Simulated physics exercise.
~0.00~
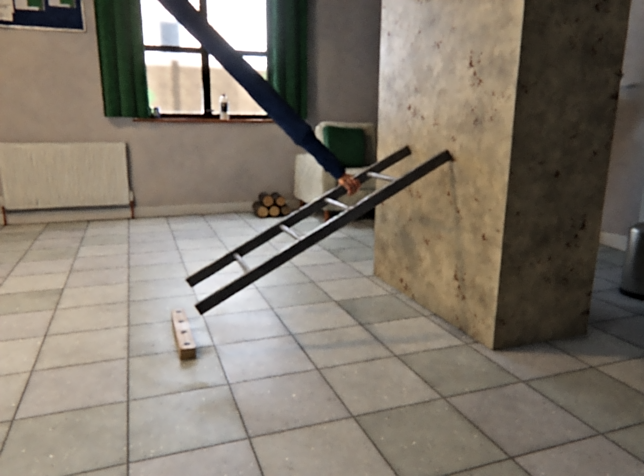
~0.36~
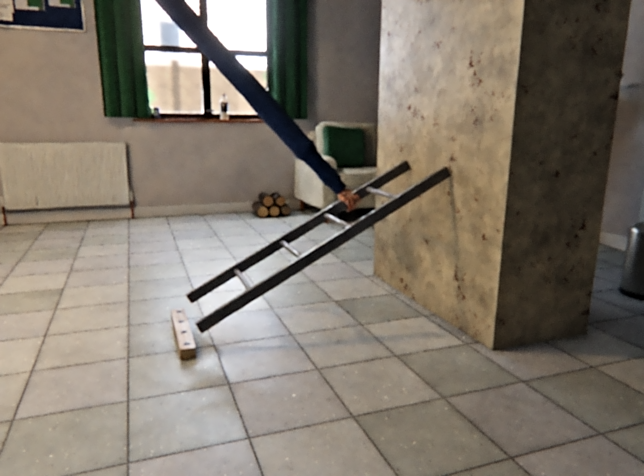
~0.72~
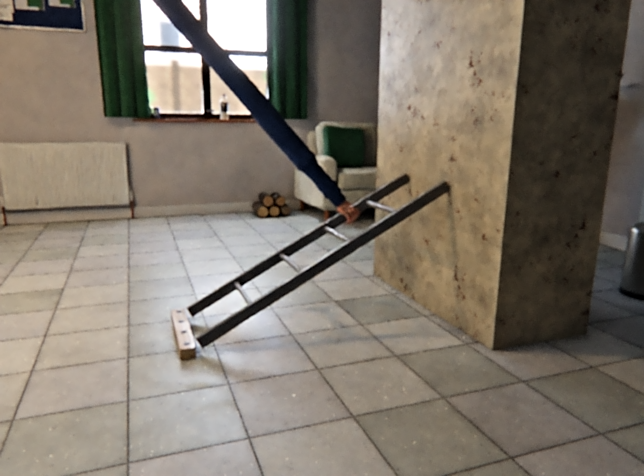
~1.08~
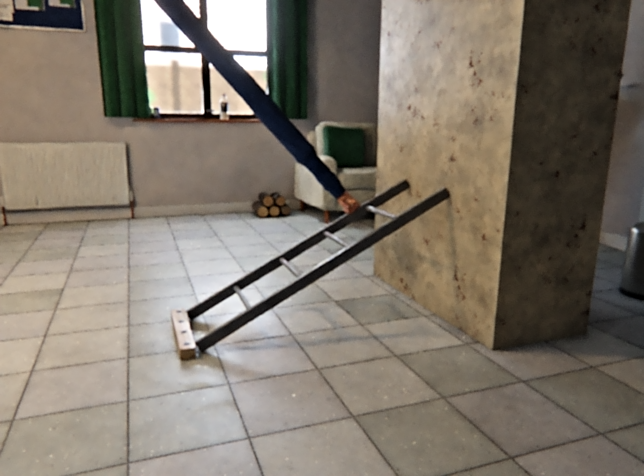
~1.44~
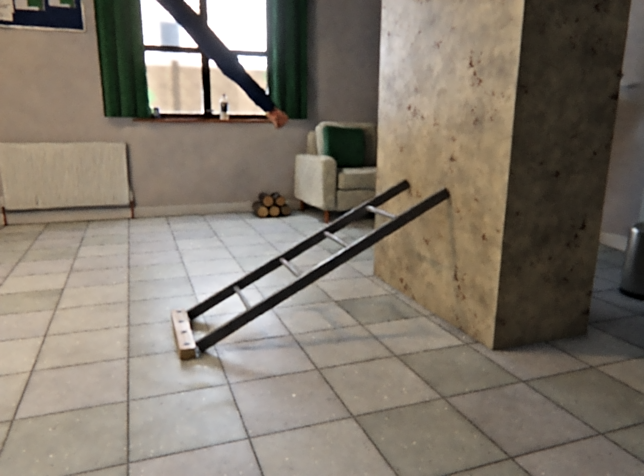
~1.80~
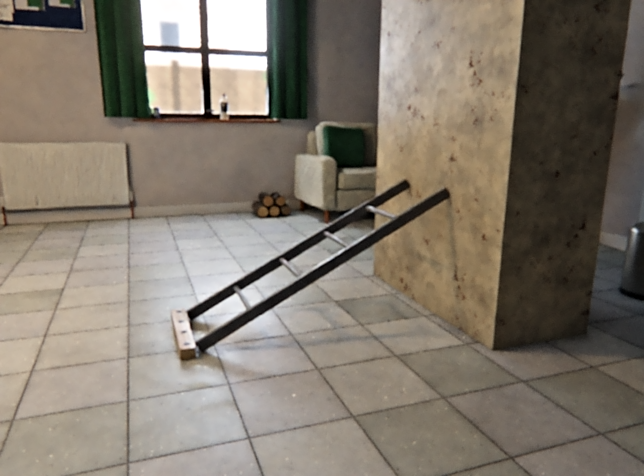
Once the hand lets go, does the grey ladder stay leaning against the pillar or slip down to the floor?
The grey ladder stays up, leaning on the pillar with its feet at the wooden strip.
On a tiled floor, a hand lowers a grey ladder between a wooden strip and a pillar, then withdraws, leaving it leaning.
